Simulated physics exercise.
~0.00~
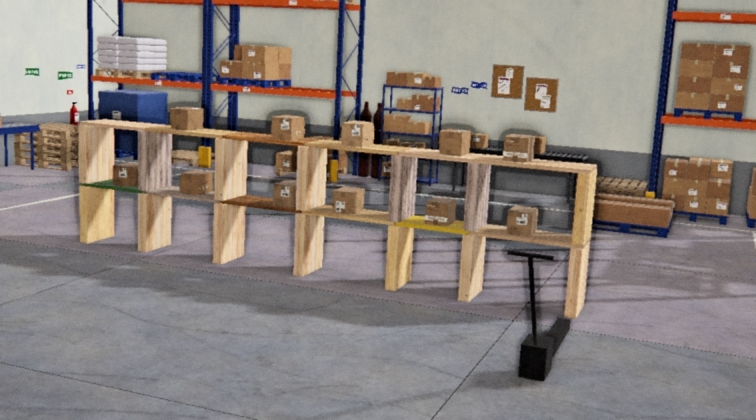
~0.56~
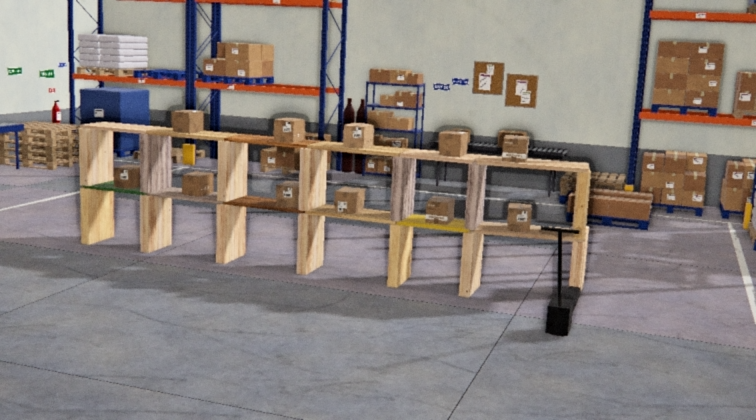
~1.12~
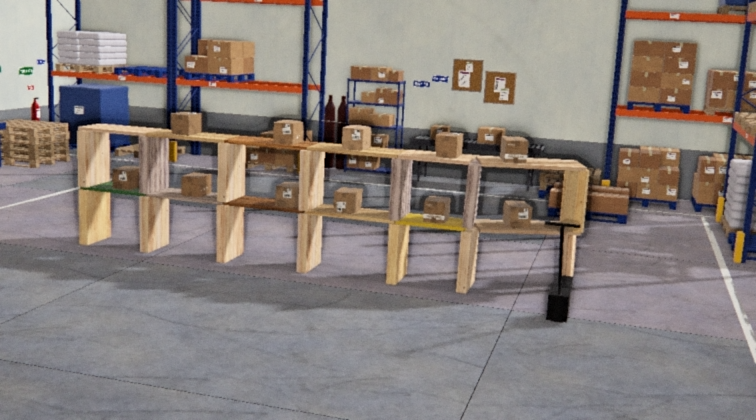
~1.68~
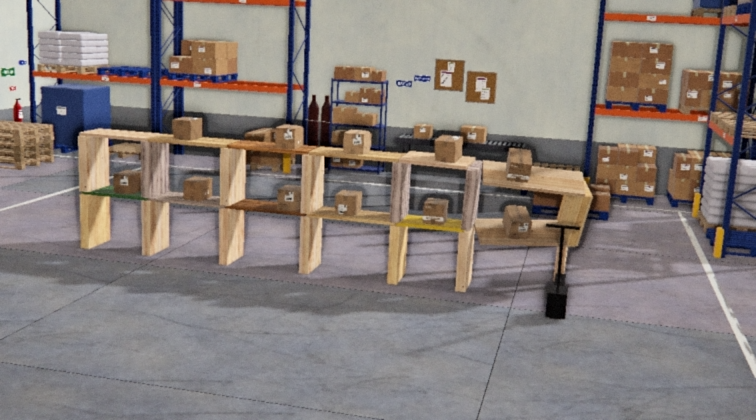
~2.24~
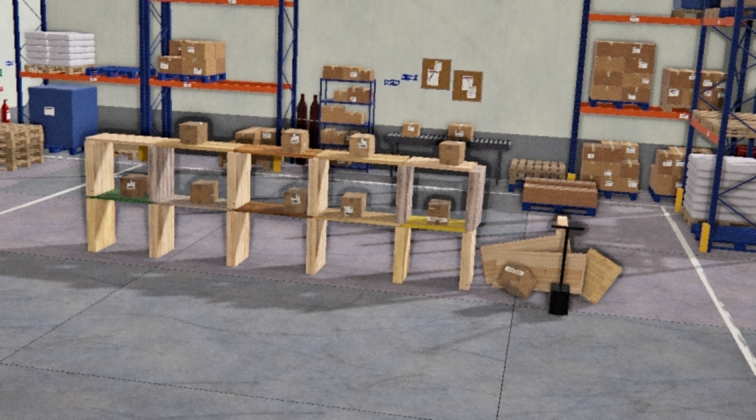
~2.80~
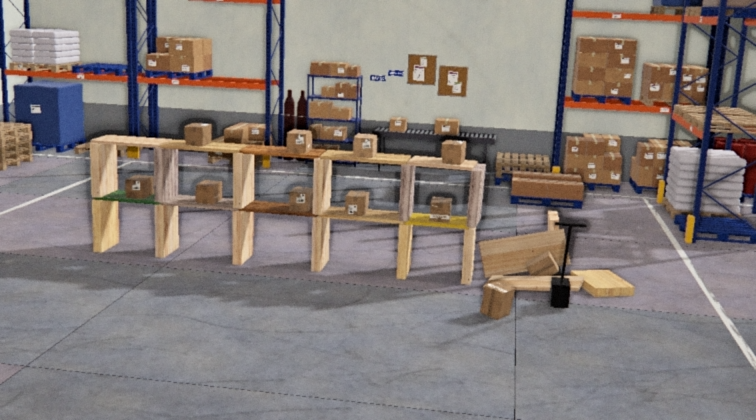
A black jack with an upright handle stands at the right front of a long, two-tier row of pale timber uprights and boards in a warehouse, seen from slightly above as the view drifts sideways. Small cartons sit on both tiers, with a green board at lower left and a yellow one further right. The jack slides in against the foot of the rightmost upright, which leans, and the end boards tilt and drop with their cartons. The upright ends flat on the floor among fallen boards and cartons, while the rest of the row stays standing, green and yellow boards in place.
